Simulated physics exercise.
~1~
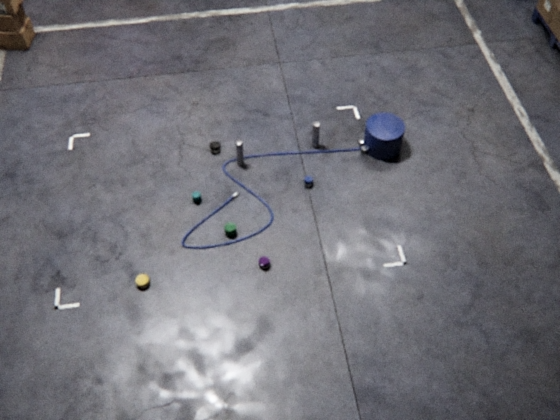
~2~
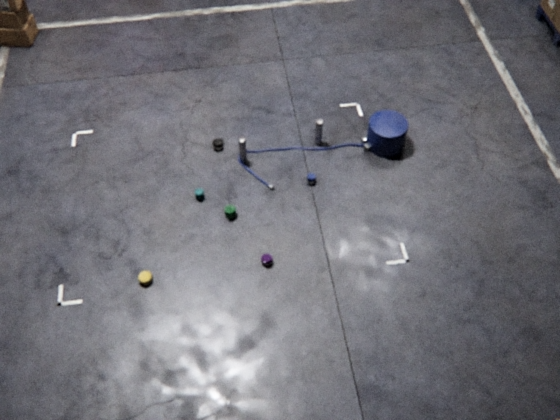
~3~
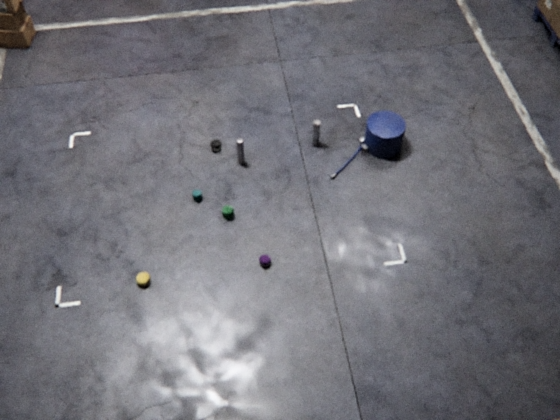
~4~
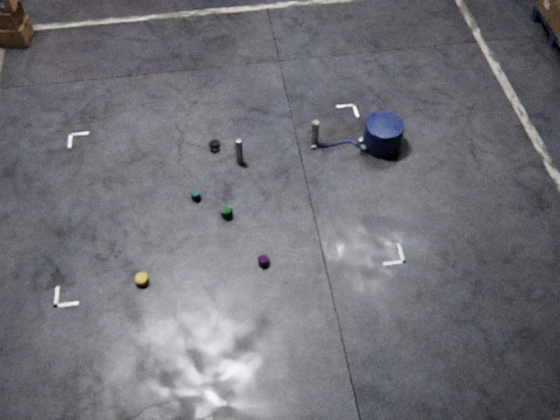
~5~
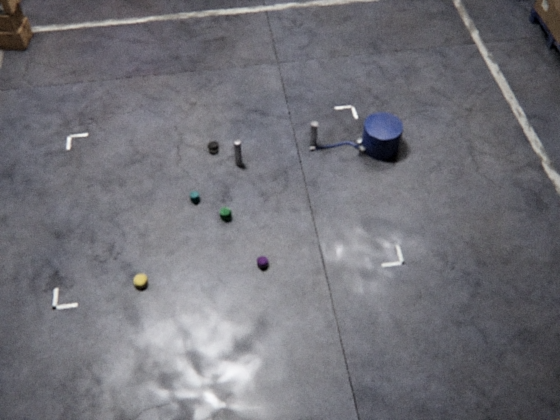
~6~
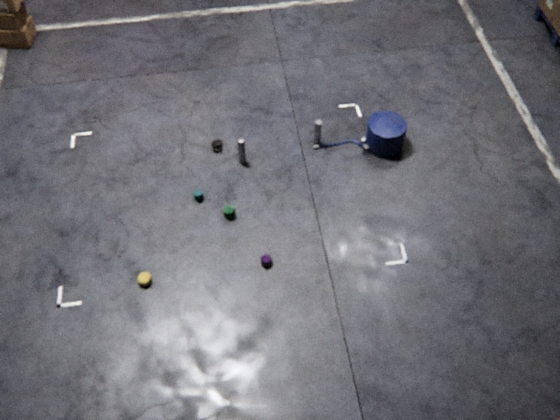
A blue lead reels into the drum, shifting a green tub and sweeping away a blue canister.
